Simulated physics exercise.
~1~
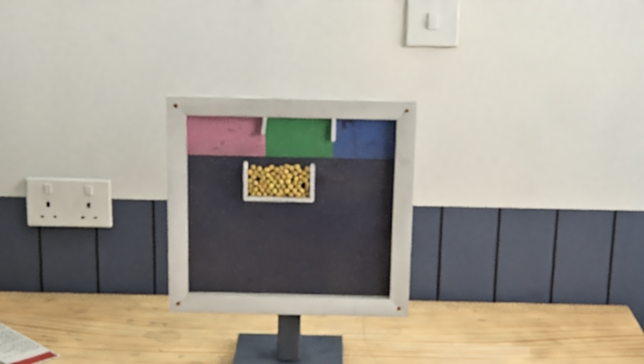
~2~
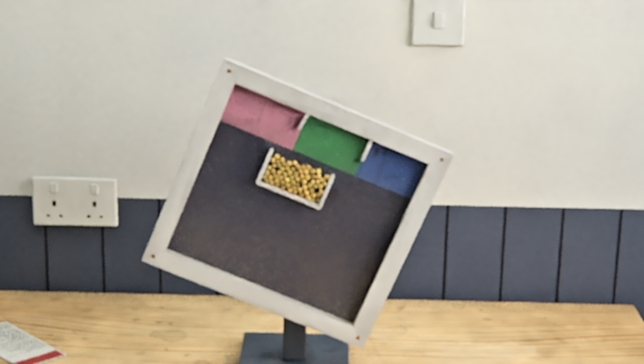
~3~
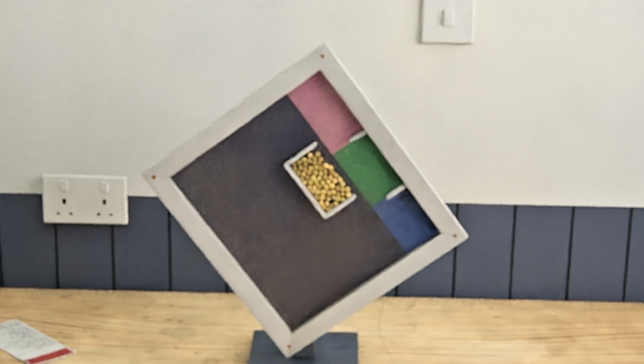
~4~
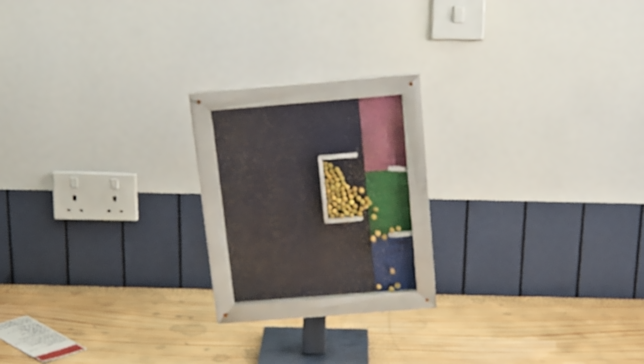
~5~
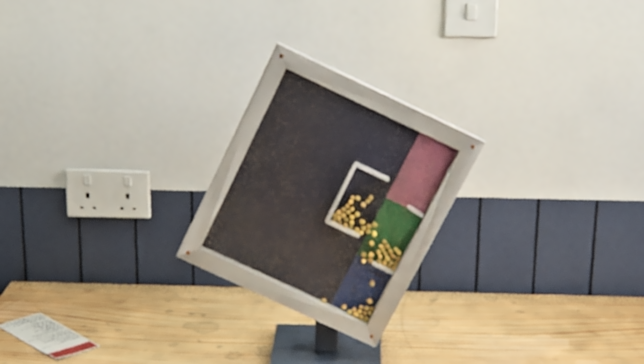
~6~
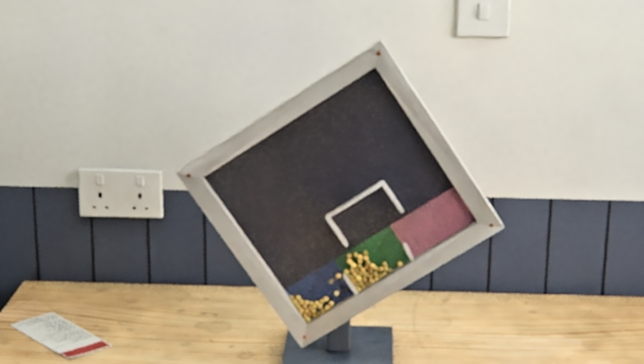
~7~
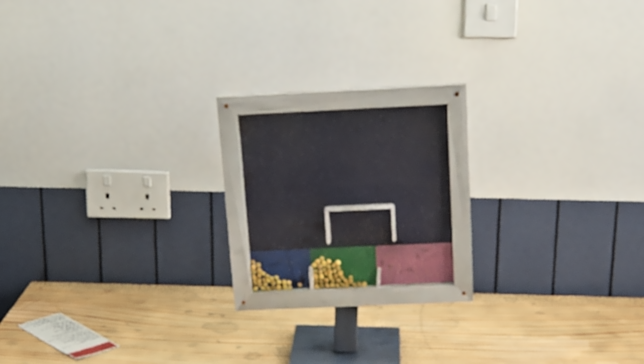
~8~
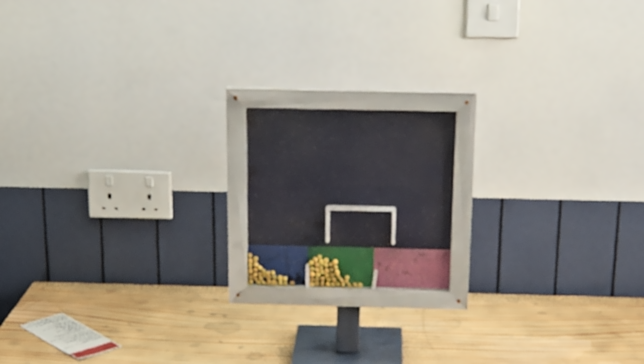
A square framed box on a stand turned clockwise until it was upside down, and the yellow beads in its small white tray spilled out along the coloured pockets, settling in sloping piles in the blue and green ones, leaving pink empty.
